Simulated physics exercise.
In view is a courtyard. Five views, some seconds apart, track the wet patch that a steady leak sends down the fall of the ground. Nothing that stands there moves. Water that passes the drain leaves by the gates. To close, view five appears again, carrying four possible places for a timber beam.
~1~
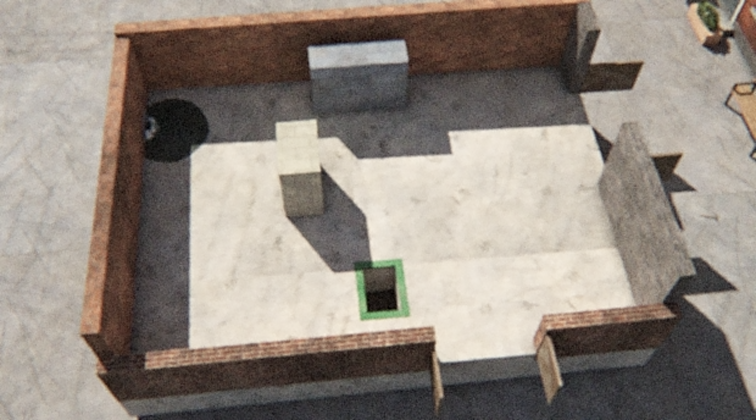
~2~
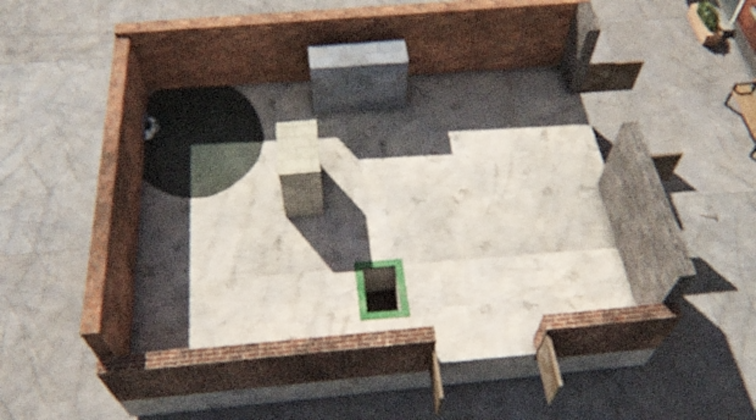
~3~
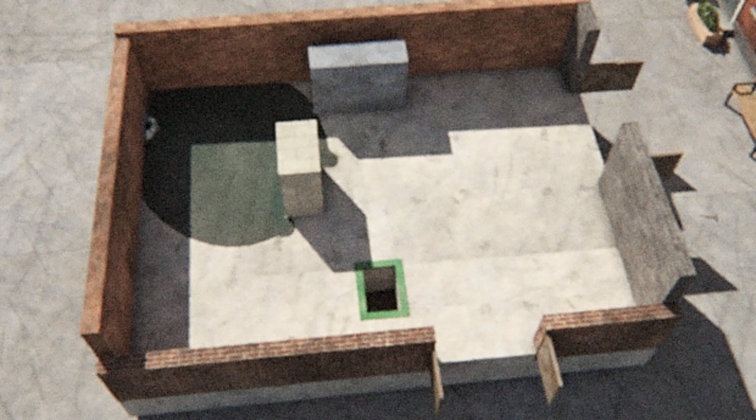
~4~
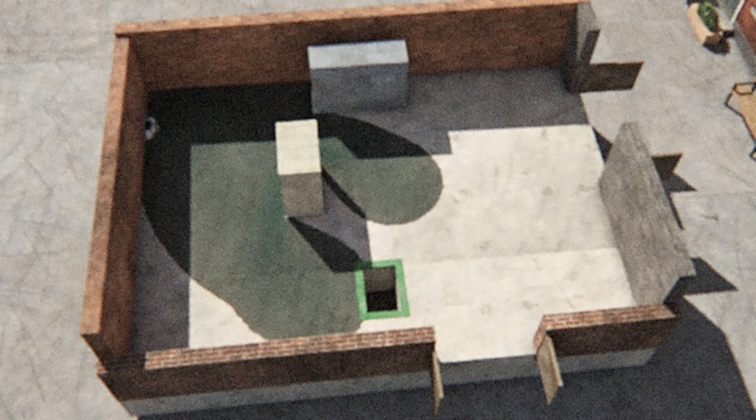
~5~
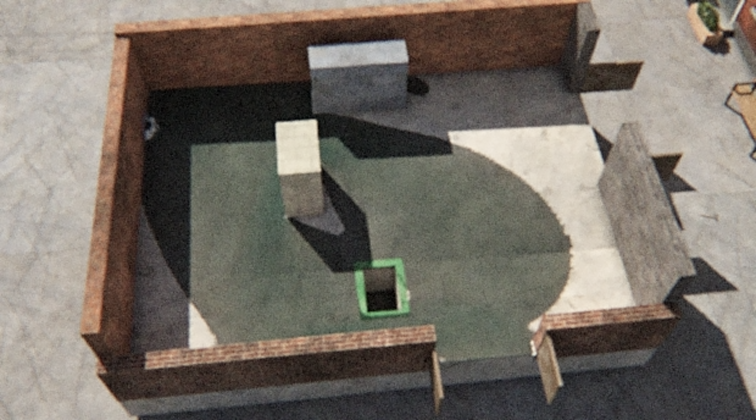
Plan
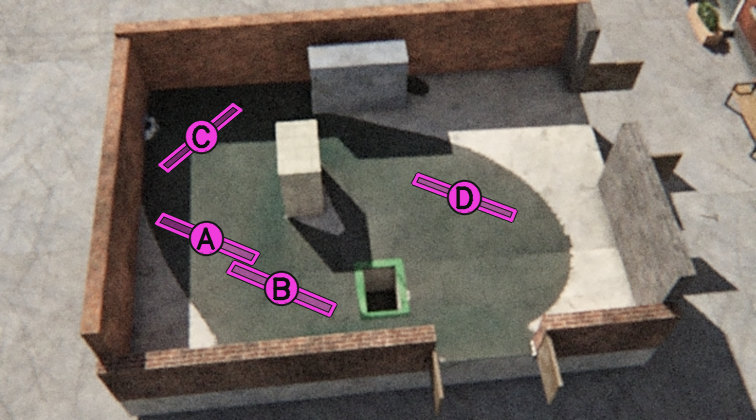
Walled courtyard with dark water spreading from the left wall, flowing around a pale block and reaching a green-rimmed square opening.
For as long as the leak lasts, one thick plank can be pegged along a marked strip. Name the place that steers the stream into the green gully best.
Place B.
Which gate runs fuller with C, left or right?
More leaves on the left.
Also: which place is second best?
Place A.
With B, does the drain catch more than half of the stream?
No.
On the marked copy, A from (159, 218) to (254, 258); B from (231, 267) to (332, 309); C from (163, 167) to (236, 107); D from (415, 178) to (513, 215).
With A, about 21 % of the stream runs into the green gully, about 77 % out by the gates.
With B, about 41 % of the stream runs into the green gully, about 57 % out by the gates.
With C, about 12 % of the stream runs into the green gully, about 85 % out by the gates.
With D, about 15 % of the stream runs into the green gully, about 83 % out by the gates.
